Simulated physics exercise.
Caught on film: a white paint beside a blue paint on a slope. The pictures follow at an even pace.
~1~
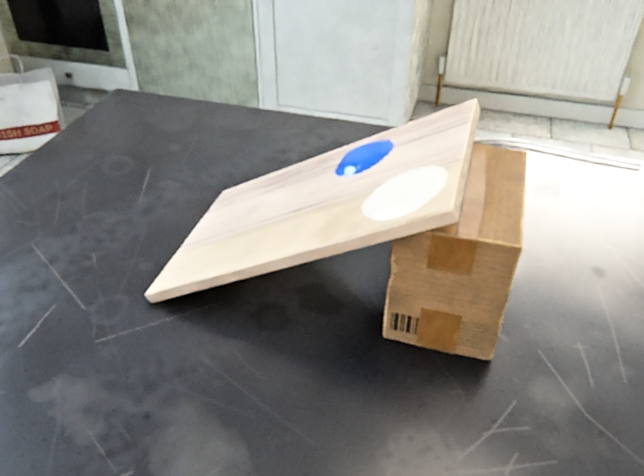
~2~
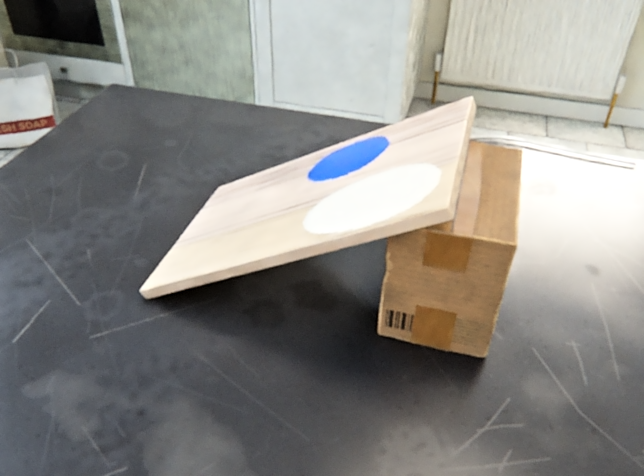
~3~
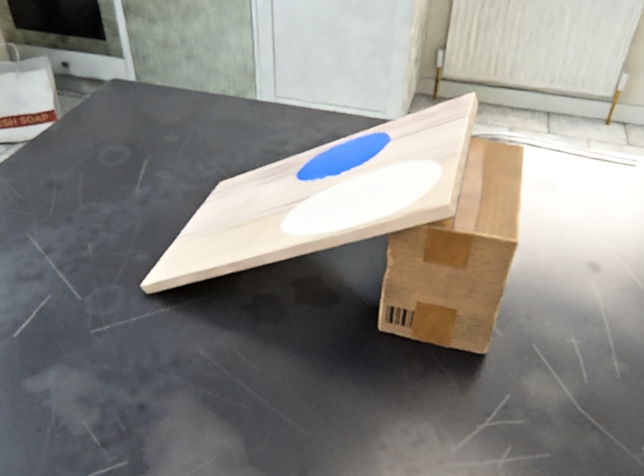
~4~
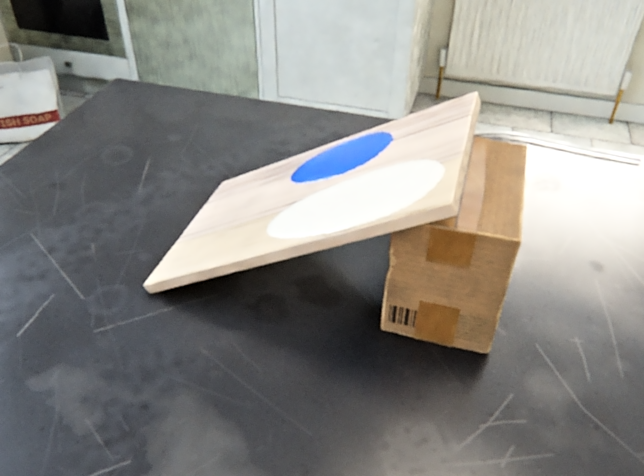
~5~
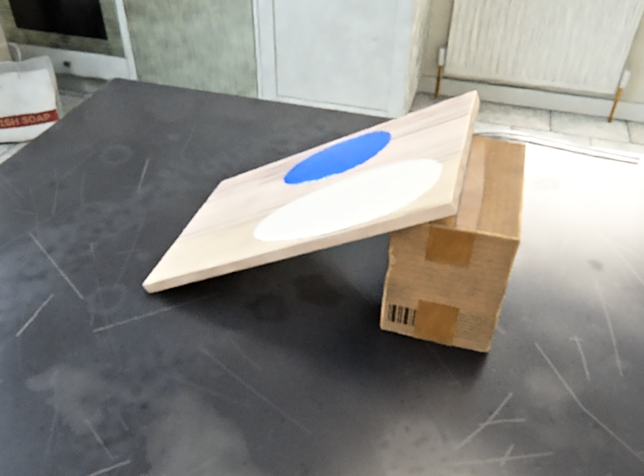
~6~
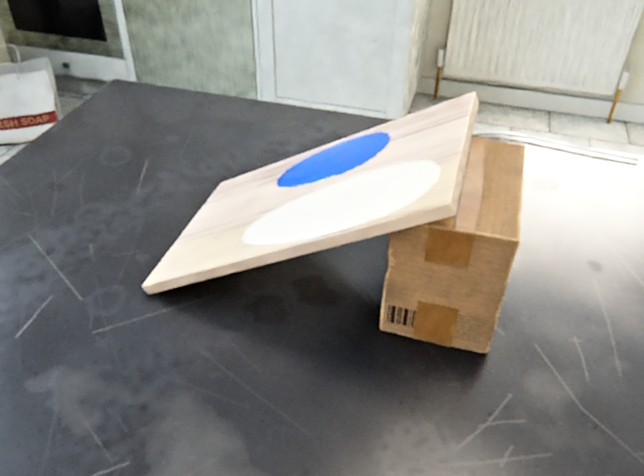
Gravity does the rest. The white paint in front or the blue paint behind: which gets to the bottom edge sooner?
First at the edge is the front one.
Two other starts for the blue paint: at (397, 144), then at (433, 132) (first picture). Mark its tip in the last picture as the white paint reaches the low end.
At about (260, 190), and at (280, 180).
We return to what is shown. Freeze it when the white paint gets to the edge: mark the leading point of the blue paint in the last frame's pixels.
Roughly at (236, 192).
Next, the white paint is three quarters of the way down; the blue paint is three quarters of the way down.
After that, the white paint is close to the edge; the blue paint is three quarters of the way down.
Finally, the white paint is at the low edge; the blue paint is three quarters of the way down.
